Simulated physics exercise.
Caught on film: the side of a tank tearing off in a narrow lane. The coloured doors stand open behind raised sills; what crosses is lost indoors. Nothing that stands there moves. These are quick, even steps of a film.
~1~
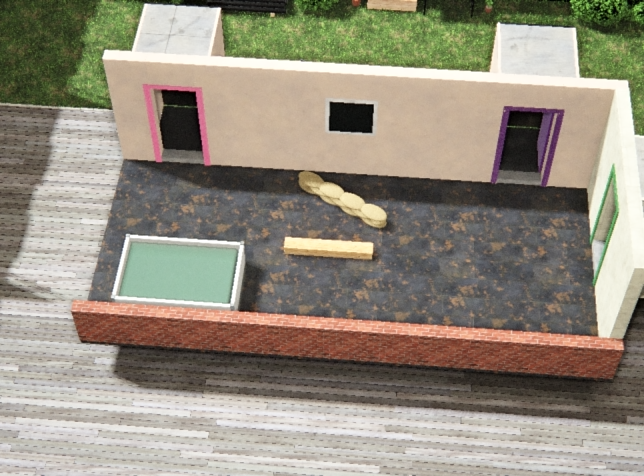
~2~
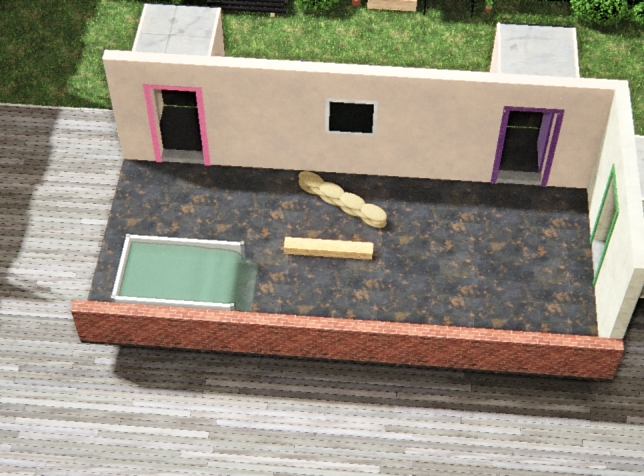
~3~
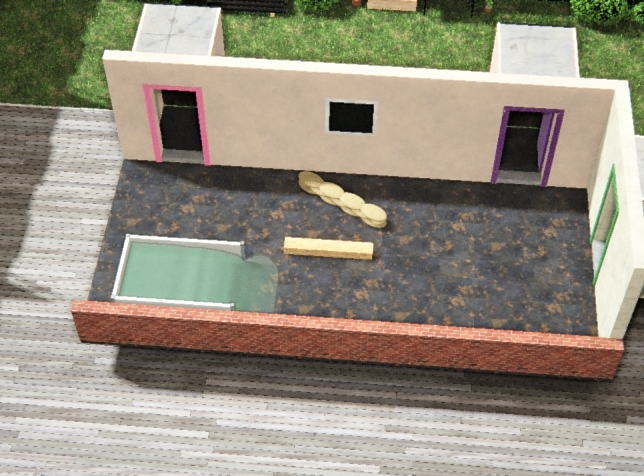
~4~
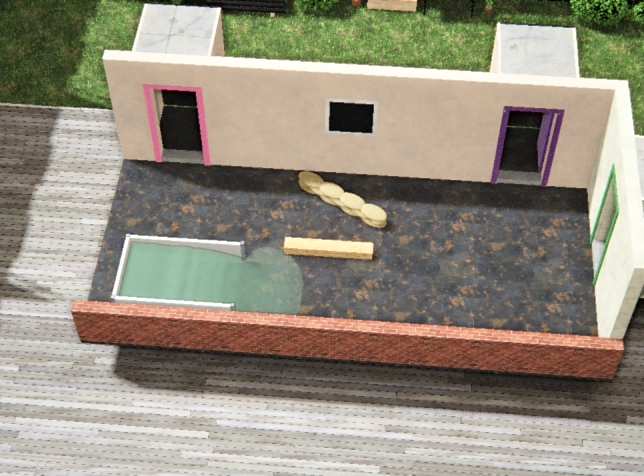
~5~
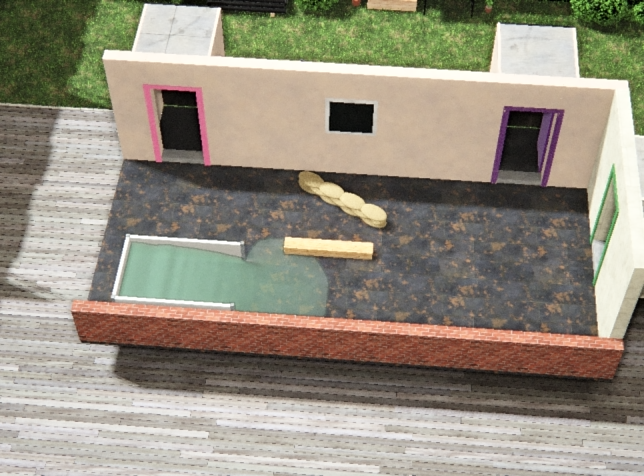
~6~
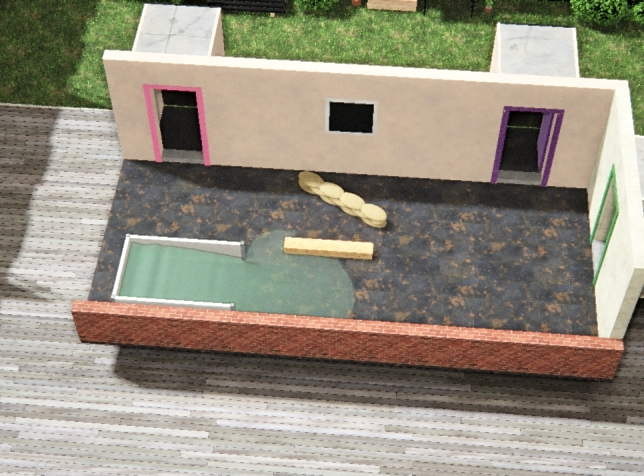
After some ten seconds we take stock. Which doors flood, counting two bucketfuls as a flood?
In the end: The purple door stays under that; the green door stays under that; the pink door stays under that.
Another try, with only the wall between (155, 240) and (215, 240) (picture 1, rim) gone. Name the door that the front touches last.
It is the door marked green.
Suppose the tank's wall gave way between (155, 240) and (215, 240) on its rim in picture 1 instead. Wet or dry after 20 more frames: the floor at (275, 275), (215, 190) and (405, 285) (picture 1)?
One after the other: Not flooded, flooded, no water.
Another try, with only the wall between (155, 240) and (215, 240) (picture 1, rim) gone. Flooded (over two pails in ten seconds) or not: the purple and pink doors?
My reading: The purple one lets less in; the pink one goes over.
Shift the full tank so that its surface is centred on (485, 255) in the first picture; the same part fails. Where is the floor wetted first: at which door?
That is the green one.
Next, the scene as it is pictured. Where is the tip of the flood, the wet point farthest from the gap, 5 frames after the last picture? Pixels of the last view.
Near (446, 324).
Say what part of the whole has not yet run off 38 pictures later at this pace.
Some 100 per cent.
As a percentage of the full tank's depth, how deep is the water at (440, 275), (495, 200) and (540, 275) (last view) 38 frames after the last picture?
In turn 6, 10 and 20 in a hundred.
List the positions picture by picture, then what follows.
In the first picture, the water tank at (179, 273) is whole and still.
In the second picture, the front is at a hidden place, out from the gap at (237, 286).
In the third picture, water pours out at (237, 287) and has run to a hidden place.
In the fourth picture, the front is at (296, 269), out from the gap at (237, 288).
In the fifth picture, the front is at (320, 315), out from the gap at (237, 288).
In the sixth picture, water pours out at (237, 288) and has run to (346, 314).
A moment on, water covers 20 % of the floor; the purple door not reached, the green door not reached, the pink door not reached.
Next, water covers 35 % of the floor; the purple door not reached, the green door not reached, the pink door not reached.
Then, water covers 50 % of the floor; the purple door not reached, the green door wet at the sill, nothing in, the pink door not reached.
Later, water covers 55 % of the floor; the purple door wet at the sill, nothing in, the green door wet at the sill, nothing in, the pink door not reached.
In the end, water covers 70 % of the floor; the purple door under two buckets in, the green door wet at the sill, nothing in, the pink door not reached.
